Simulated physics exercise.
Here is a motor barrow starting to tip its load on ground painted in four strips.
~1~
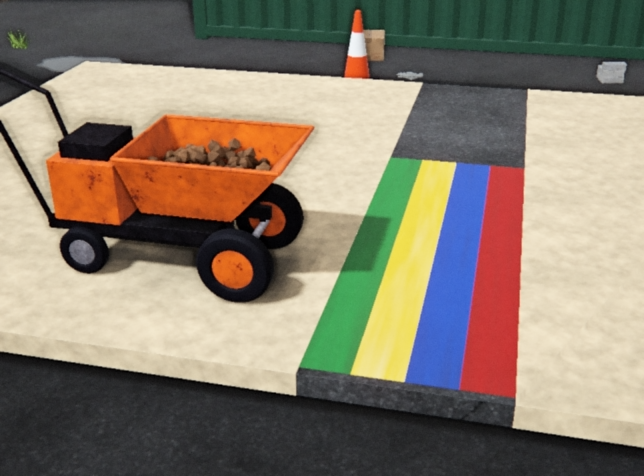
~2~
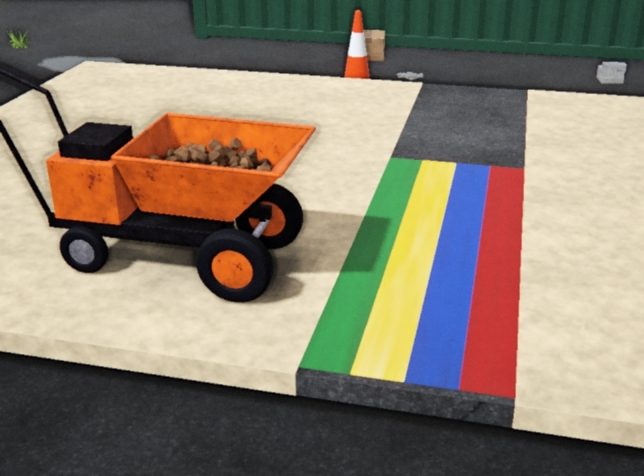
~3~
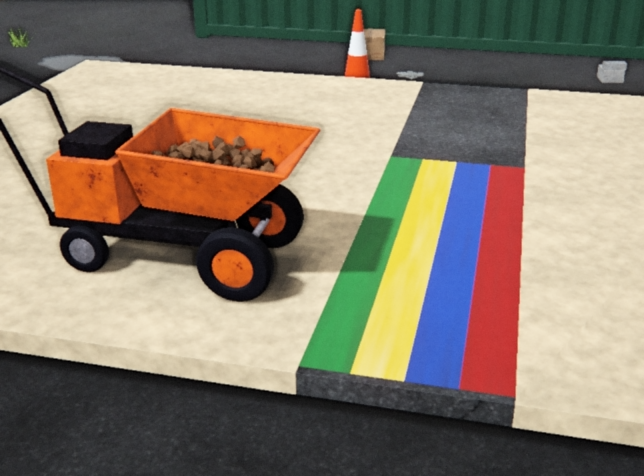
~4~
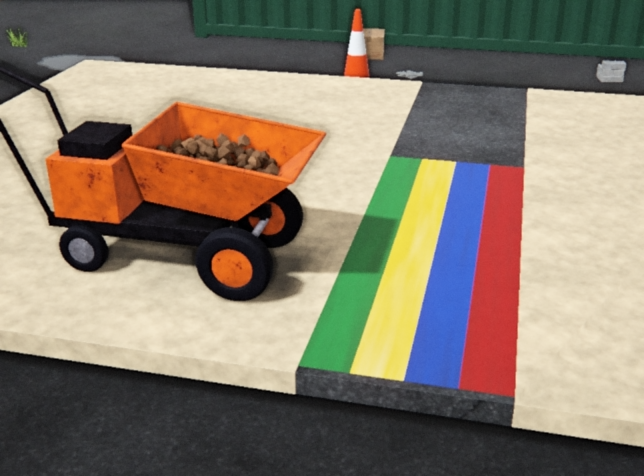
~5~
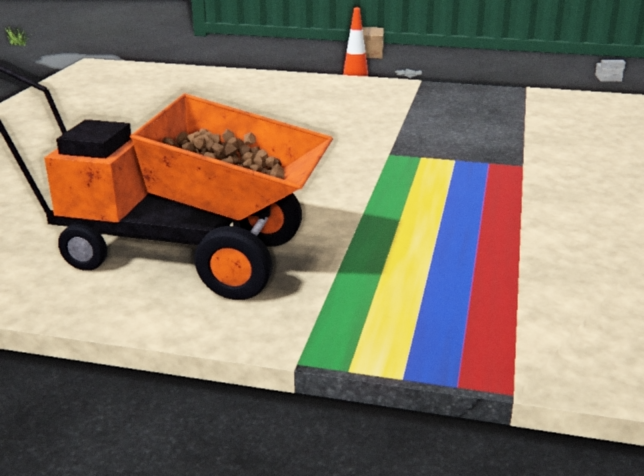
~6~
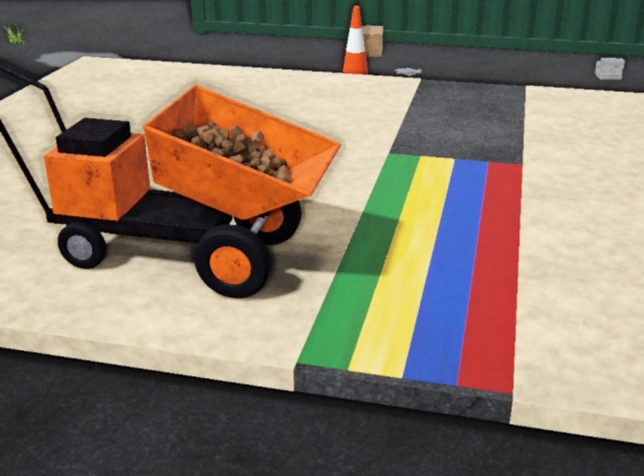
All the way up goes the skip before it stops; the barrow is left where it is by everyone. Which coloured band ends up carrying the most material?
The yellow band.
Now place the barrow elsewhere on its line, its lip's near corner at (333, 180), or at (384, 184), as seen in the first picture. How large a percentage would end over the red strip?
First try: Some 20 %; second try: 30 %.
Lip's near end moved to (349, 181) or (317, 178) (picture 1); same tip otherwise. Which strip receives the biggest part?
On the first try it comes out as that blue strip, and on the second as the blue one.
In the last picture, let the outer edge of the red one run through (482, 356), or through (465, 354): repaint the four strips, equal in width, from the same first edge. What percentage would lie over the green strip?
0 % and 0 %.
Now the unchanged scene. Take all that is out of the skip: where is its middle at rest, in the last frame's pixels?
Resting centre, last frame: Roughly (410, 282).
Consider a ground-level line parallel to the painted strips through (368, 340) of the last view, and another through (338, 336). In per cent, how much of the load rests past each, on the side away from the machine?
First some 60, then 70 per cent.
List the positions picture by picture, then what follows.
Lip of the skip at (278, 175), level; top of the load at (195, 169), clay clods; green strip at (338, 336); yellow strip at (387, 343); blue strip at (438, 350); red strip at (491, 356), in the first picture.
Lip of the skip at (280, 176), level; top of the load at (196, 168), in the second picture.
Lip of the skip at (285, 177), tipped barely; top of the load at (199, 165), in the third picture.
Lip of the skip at (292, 182), tipped a little; top of the load at (183, 155), in the fourth picture.
Lip of the skip at (300, 187), tipped a little; top of the load at (190, 152), in the fifth picture.
Lip of the skip at (309, 195), tipped clearly; top of the load at (198, 146); green strip at (335, 332); yellow strip at (385, 339); blue strip at (436, 346); red strip at (488, 353), in the sixth picture.
Soon, skip tipped steeply; all in the skip.
A while on, skip tipped right over; most in the skip; a small part over the green strip; a small part over the yellow strip.
Towards the end, skip tipped right over; about a quarter in the skip; a small part over the green strip; about a third over the yellow strip; about a quarter over the blue strip; a small part over the red strip; a stray few off the paint.
Finally, skip tipped right over; about a quarter in the skip; a small part over the green strip; about a third over the yellow strip; about a quarter over the blue strip; a small part over the red strip; a stray few off the paint.
